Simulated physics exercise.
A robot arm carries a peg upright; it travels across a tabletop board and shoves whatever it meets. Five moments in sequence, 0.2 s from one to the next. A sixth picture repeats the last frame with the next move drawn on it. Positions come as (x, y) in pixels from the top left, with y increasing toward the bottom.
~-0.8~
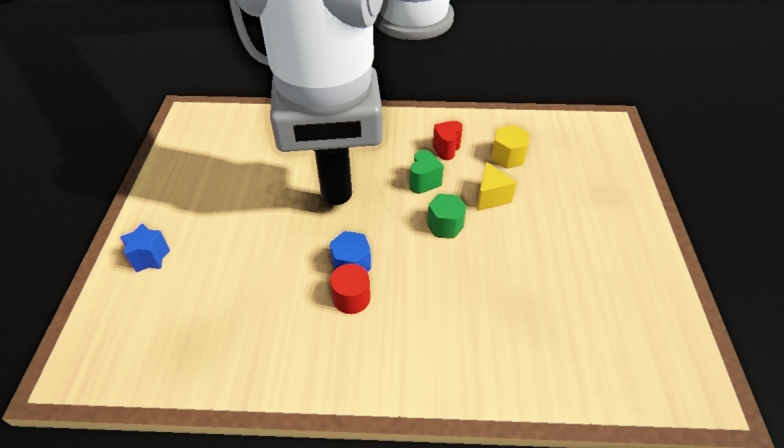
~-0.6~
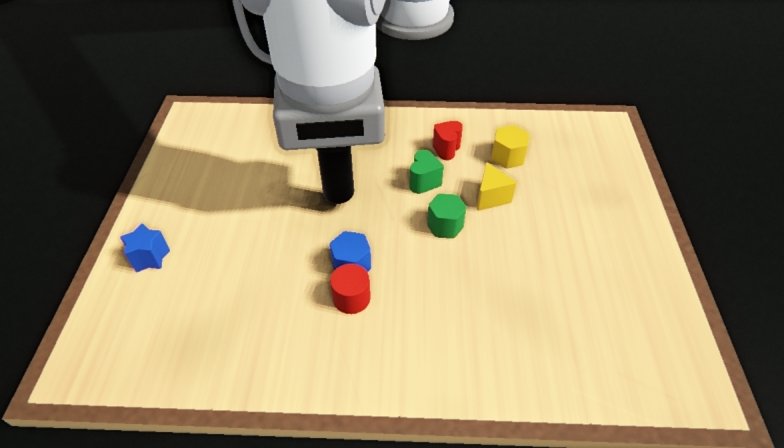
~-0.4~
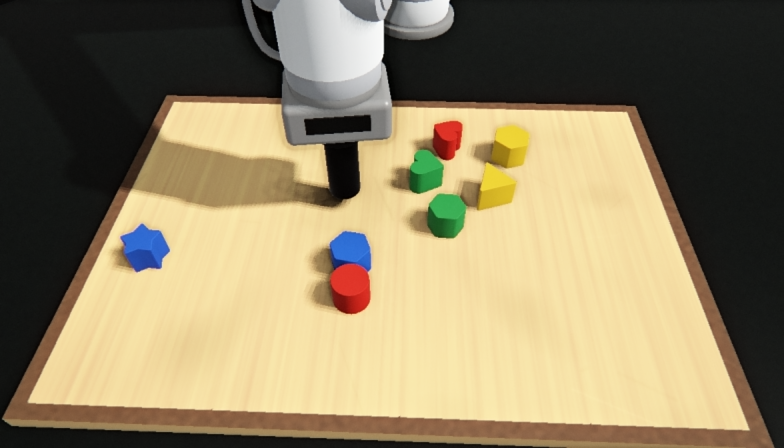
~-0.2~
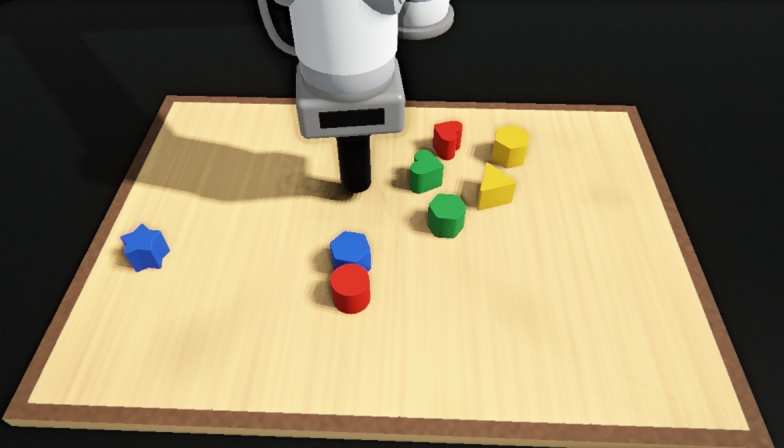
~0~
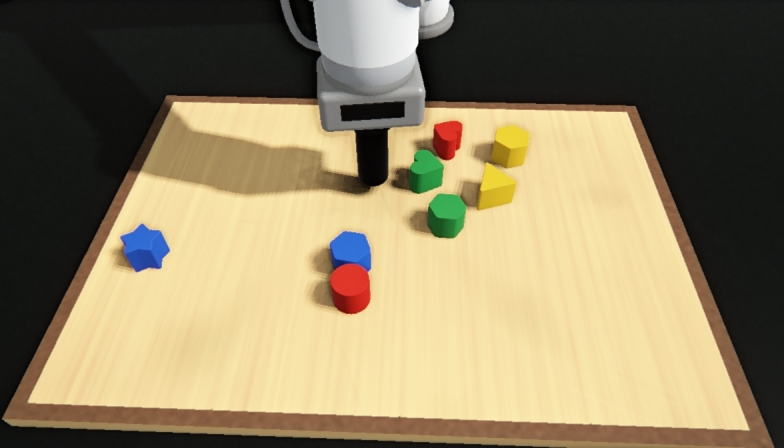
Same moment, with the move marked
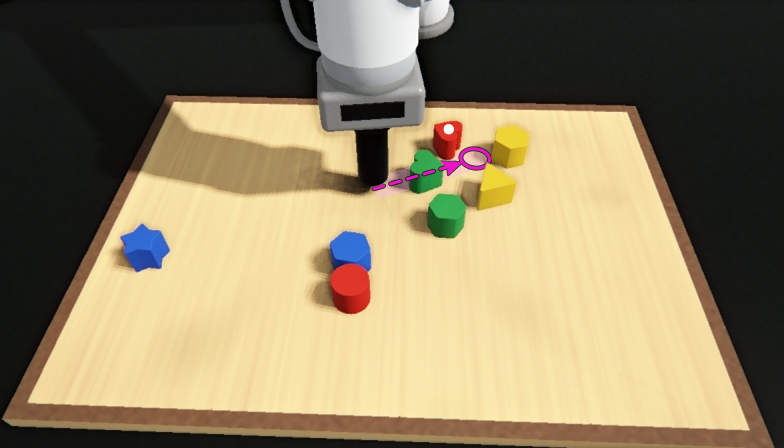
On a wooden board, a robot arm's black peg slides right and slightly away toward a green heart block, coloured blocks staying still.
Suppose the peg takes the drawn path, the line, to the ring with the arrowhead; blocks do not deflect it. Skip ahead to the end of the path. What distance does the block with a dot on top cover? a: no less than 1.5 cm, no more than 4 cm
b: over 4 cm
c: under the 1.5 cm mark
It's a.
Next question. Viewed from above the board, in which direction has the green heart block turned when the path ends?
My prediction: CW.
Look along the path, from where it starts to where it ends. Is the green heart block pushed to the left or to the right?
Displaced right.
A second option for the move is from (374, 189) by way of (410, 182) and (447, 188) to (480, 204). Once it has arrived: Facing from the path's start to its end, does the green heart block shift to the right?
Answer: No.
Path on the board, from (374, 189) to (475, 158); the dot is on the red heart block.
The first path, step by step. One third of the way, peg at (410, 167); green heart block at (437, 161).
Two thirds of the way, peg at (444, 157); green heart block at (468, 158), turned 20° clockwise.
At the end, peg at (477, 147); green heart block at (487, 156), turned 55° clockwise; red heart block at (460, 122), turned 75° anticlockwise; yellow triangular block at (500, 180), turned 25° clockwise; yellow hexagonal block in place.
